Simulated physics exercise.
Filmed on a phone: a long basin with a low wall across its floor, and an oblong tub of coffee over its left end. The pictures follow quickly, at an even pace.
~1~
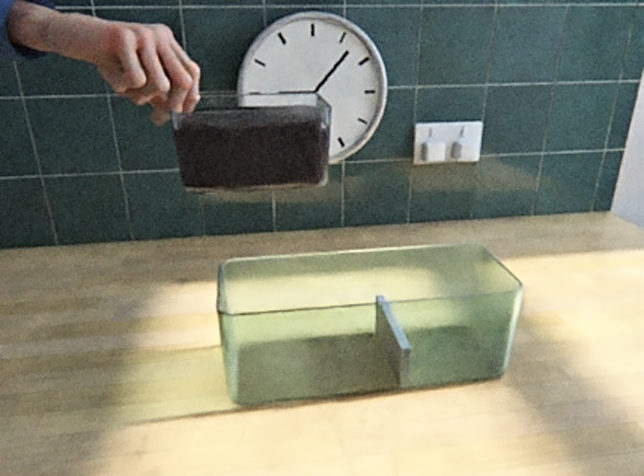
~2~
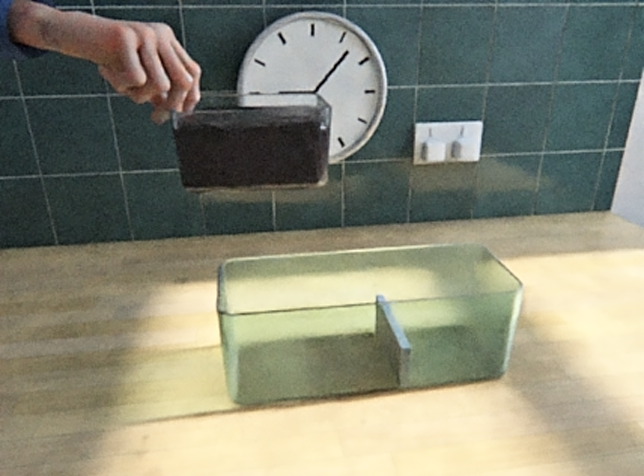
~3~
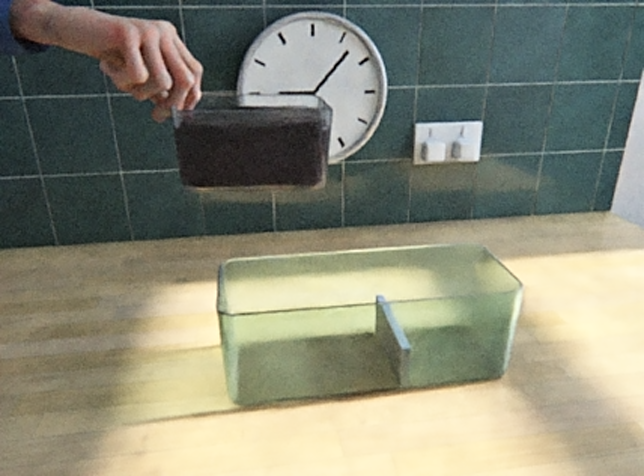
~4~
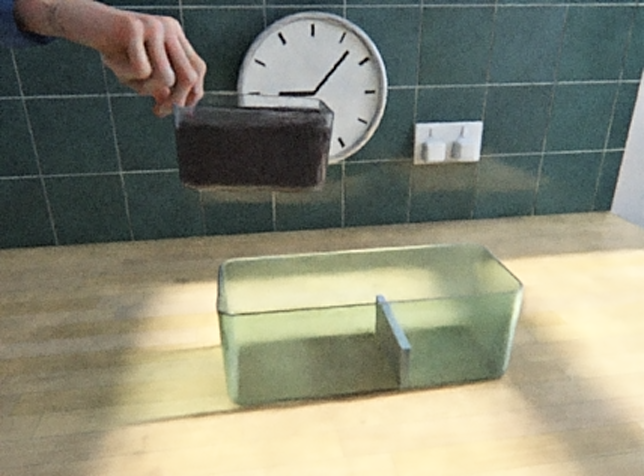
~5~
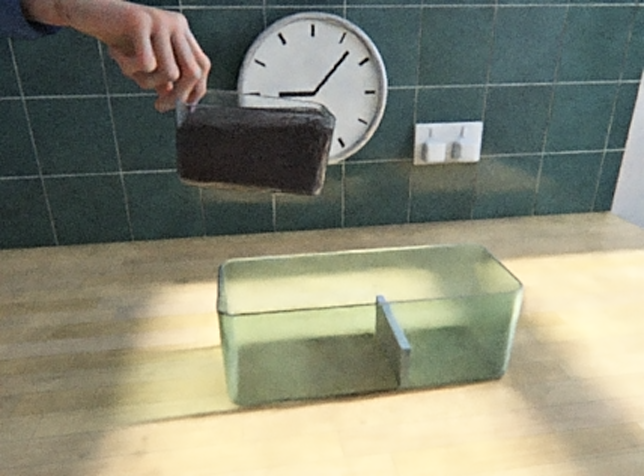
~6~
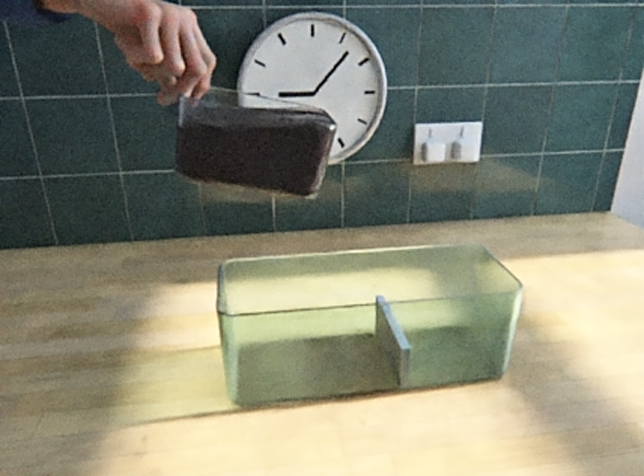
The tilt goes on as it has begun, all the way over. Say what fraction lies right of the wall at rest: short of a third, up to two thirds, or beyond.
It comes to from a third to two thirds.
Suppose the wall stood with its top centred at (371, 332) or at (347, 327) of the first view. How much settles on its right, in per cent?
In turn 60 and 75 in a hundred.
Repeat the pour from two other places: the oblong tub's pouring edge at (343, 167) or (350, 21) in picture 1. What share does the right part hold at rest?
Near 55 % and 65 %.
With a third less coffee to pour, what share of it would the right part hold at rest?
Close to 25 per cent.
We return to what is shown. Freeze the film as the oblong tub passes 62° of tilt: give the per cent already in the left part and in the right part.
The left part 5 per cent, the right part 10.
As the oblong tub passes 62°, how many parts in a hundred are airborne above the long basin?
Close to 35 per cent.
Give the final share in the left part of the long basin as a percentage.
Some 40 per cent.
A moment on, the tilt is 62° and 53 per cent is still to pour, 3 is left of the wall and 9 right of it.
Next, the tilt is 92° and 13 per cent is still to pour, 19 is left of the wall and 52 right of it.
Then the tilt is 97° and 2 per cent is still to pour, 35 is left of the wall and 52 right of it.
Later the tilt is 97° and 0 per cent is still to pour, 39 is left of the wall and 53 right of it.
Finally, 39 per cent lies left of the wall, 53 right of it and 8 outside.
